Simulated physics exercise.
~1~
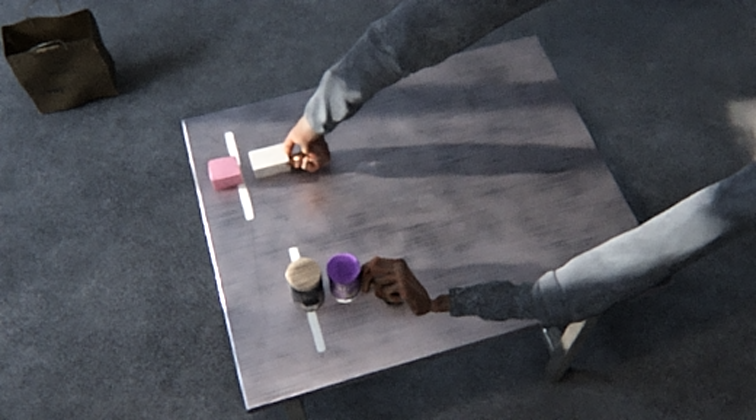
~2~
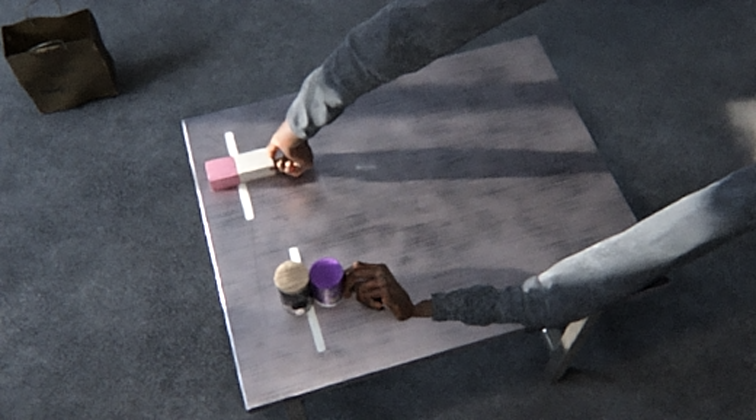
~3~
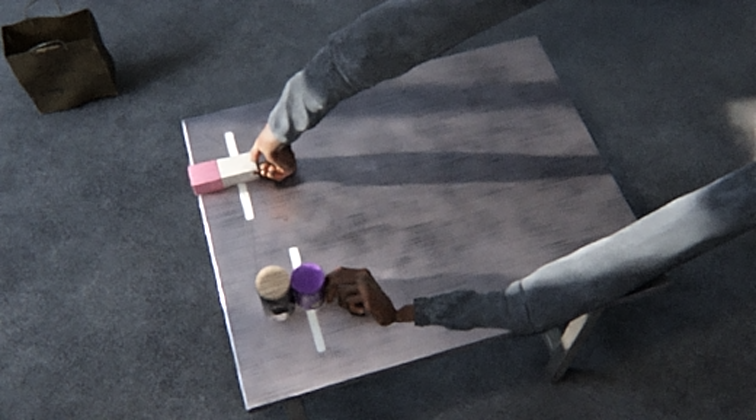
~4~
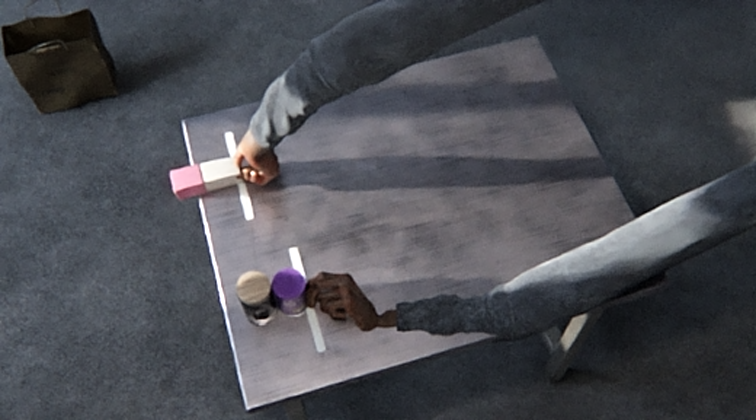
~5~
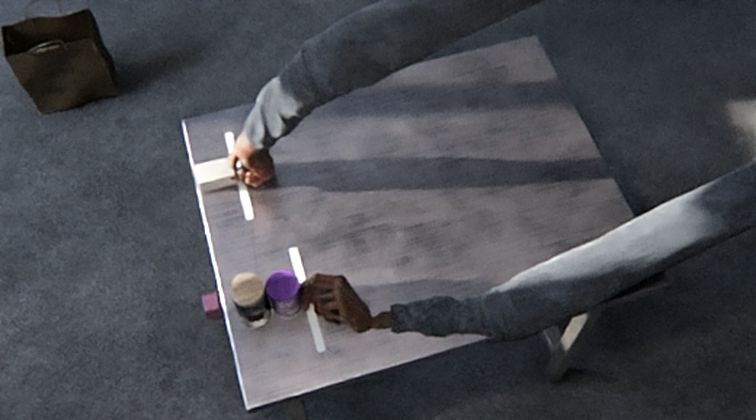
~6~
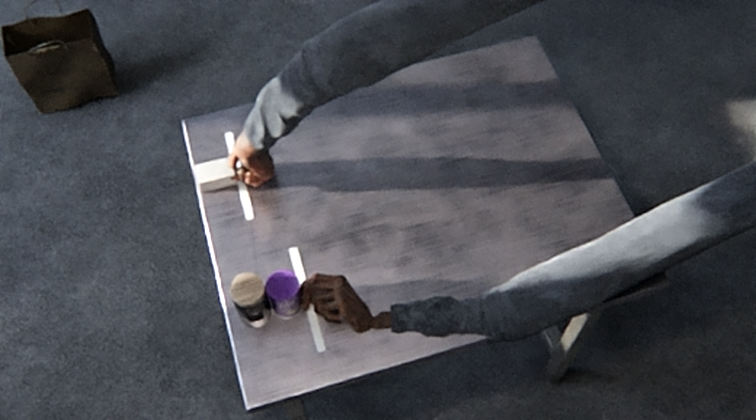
Two hands slowly pushed a white block and a purple tin left across a table, shoving a pink block and a black jar ahead of them, until the pink block tipped off the edge and dropped out of sight while the jar stayed on top.
